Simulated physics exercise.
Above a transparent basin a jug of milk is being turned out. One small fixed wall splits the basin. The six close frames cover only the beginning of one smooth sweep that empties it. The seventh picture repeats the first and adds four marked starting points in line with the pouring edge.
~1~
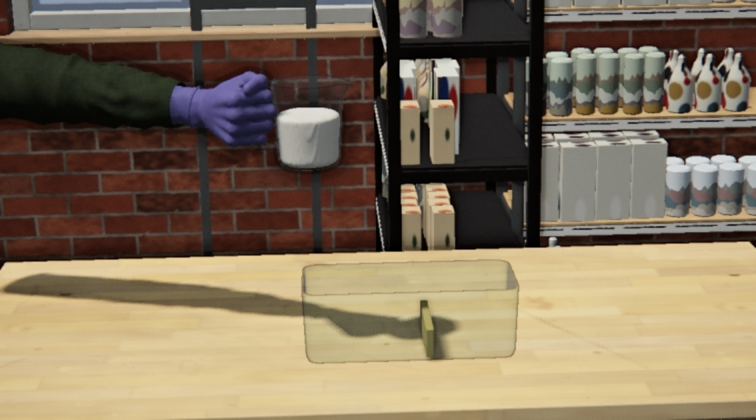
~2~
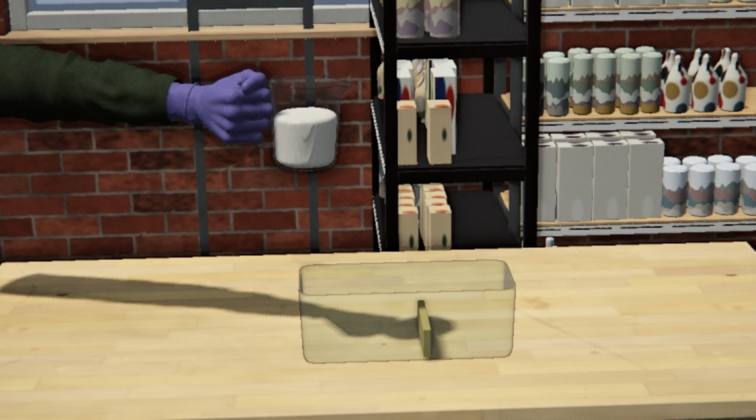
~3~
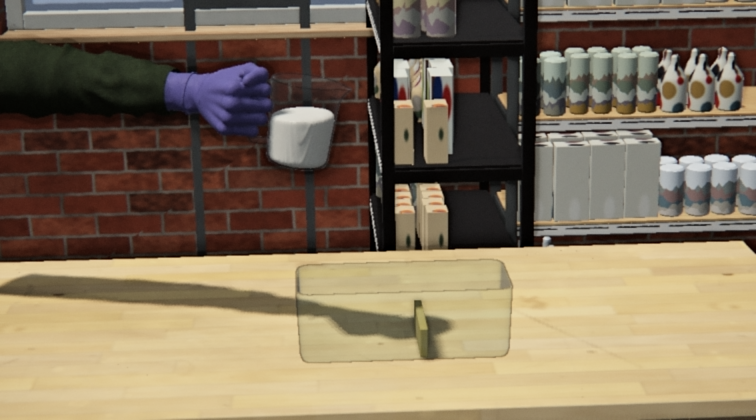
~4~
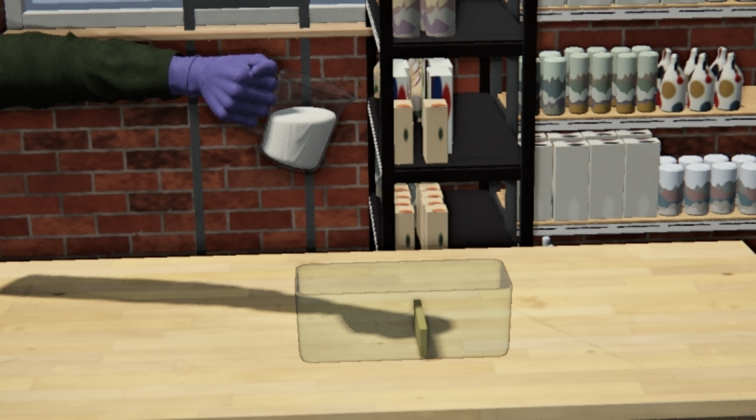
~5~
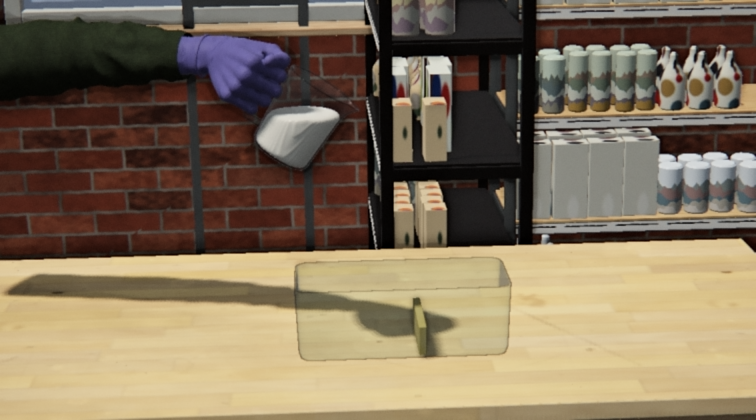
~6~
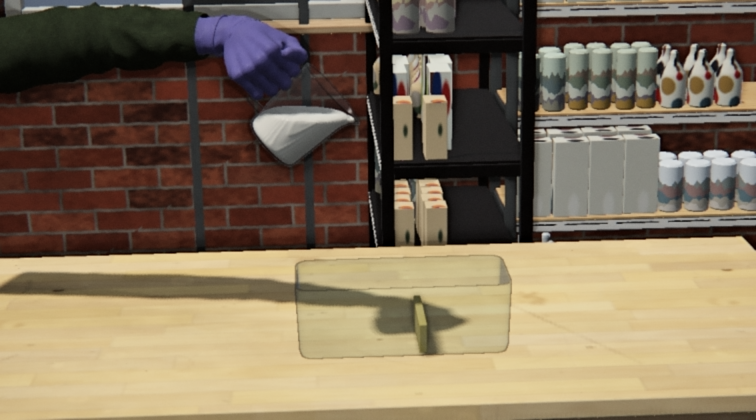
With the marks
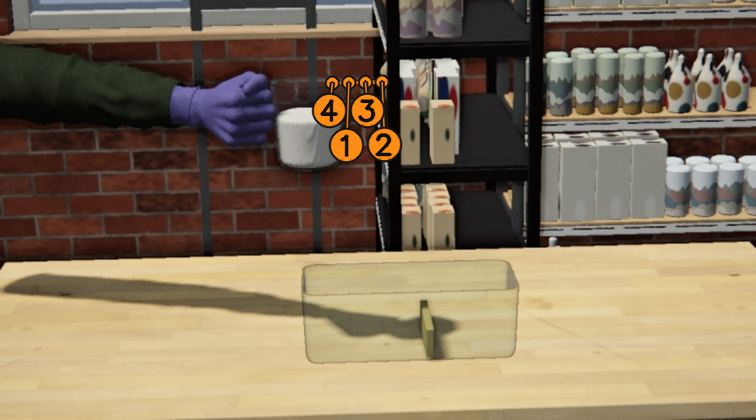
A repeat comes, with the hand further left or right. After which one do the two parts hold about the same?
The answer is dot 3.
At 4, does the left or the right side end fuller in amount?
More ends on the left.
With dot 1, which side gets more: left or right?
More ends on the left.
In orange, 1 at (348, 82); 2 at (382, 81); 3 at (365, 82); 4 at (332, 83).
With 1, about 84 % ends left of the wall and 6 % right of it; 9 % is lost outside.
With 2, about 17 % ends left of the wall and 77 % right of it; 6 % is lost outside.
With 3, about 50 % ends left of the wall and 47 % right of it; 3 % is lost outside.
With 4, about 84 % ends left of the wall and 8 % right of it; 8 % is lost outside.
